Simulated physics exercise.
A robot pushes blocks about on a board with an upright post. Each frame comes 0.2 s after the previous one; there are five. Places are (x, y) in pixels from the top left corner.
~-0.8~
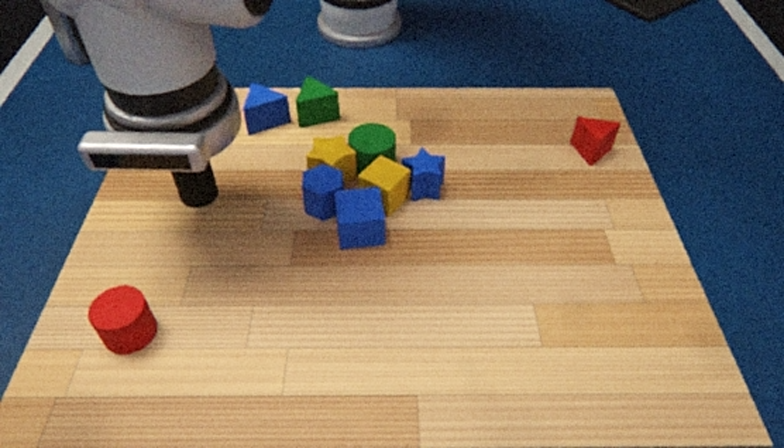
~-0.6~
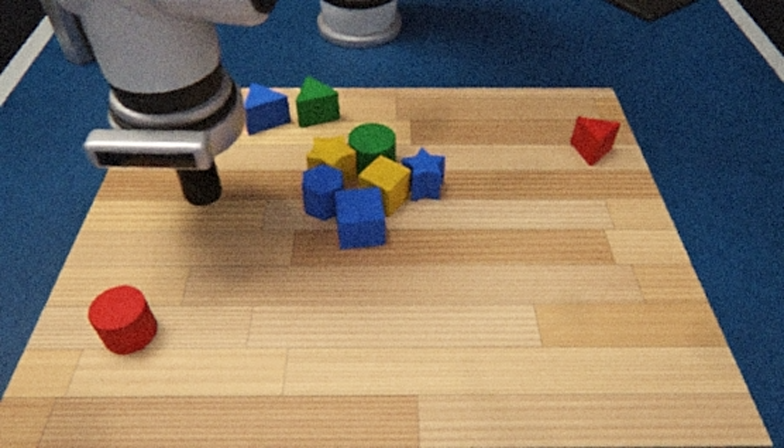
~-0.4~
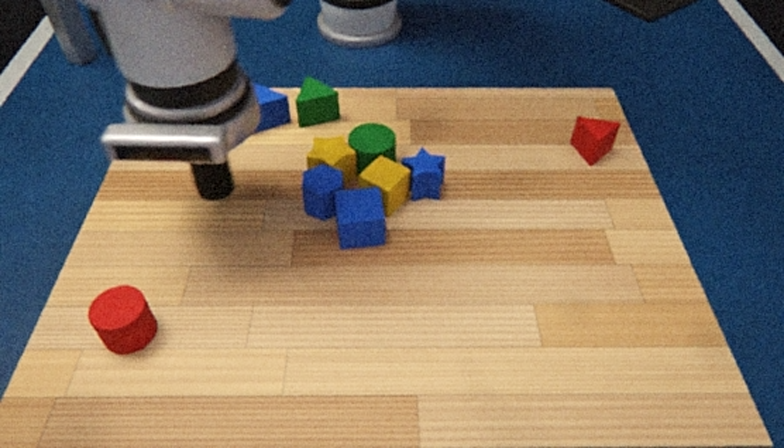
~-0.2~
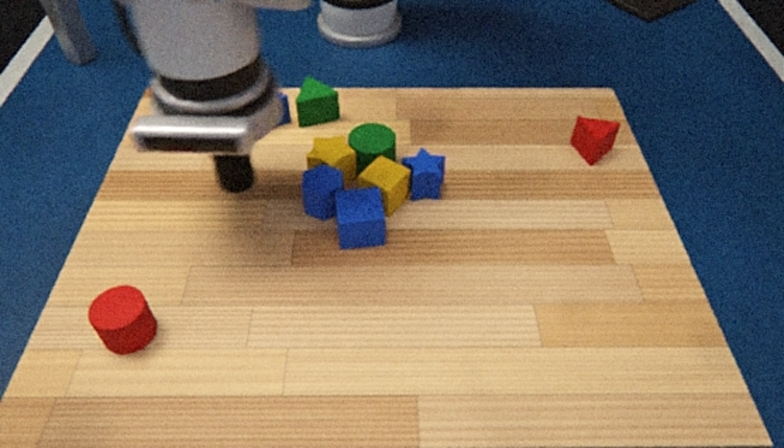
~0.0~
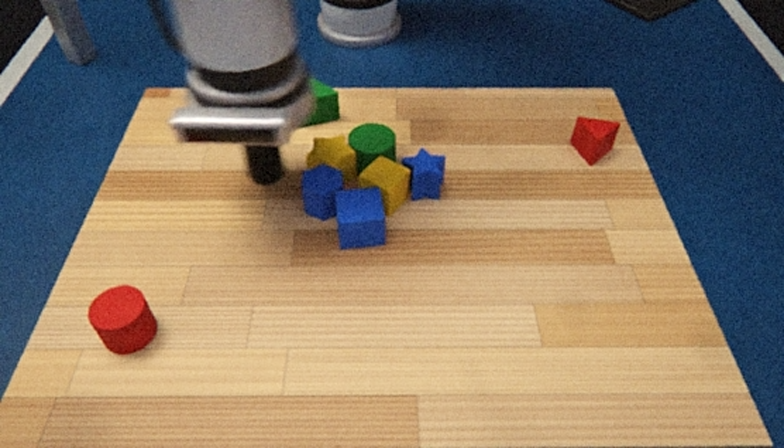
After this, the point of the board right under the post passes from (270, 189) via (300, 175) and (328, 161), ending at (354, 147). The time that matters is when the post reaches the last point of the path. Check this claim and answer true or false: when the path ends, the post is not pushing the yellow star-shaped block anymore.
It is true.
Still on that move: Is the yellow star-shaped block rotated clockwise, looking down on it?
I expect so.
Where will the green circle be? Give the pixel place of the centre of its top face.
It will likely be found at (421, 136).
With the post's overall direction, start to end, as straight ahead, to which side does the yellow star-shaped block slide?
It moves right.
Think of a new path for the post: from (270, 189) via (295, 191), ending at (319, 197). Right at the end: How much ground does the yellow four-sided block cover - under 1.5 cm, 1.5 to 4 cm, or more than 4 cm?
Answer: Less than 1.5 cm.
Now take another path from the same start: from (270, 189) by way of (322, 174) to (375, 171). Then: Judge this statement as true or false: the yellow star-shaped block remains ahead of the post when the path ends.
That is true.
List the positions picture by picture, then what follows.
In the first picture, lower end of the post at (200, 195), tops of blocks, blue hexagon at (322, 178), yellow star-shaped block at (330, 148), green circle at (372, 137), blue star-shaped block at (425, 162).
In the second picture, post at (204, 193), blocks as before.
In the third picture, post at (216, 188), blocks as before.
In the fourth picture, post at (237, 181), blocks as before.
In the fifth picture, post at (267, 173), blue hexagon at (322, 178), yellow star-shaped block at (330, 148), green circle at (372, 137), blue star-shaped block at (425, 162).
What follows on the original path. One third of the way, post at (298, 160); nothing pushed yet.
Two thirds of the way, post at (328, 146); yellow star-shaped block at (358, 144), turned 15° clockwise; green circle at (400, 135).
At the end, post at (353, 132); blue hexagon not moved; yellow star-shaped block at (374, 138), turned 40° clockwise; green circle at (421, 136); blue star-shaped block at (430, 163), turned 25° clockwise.
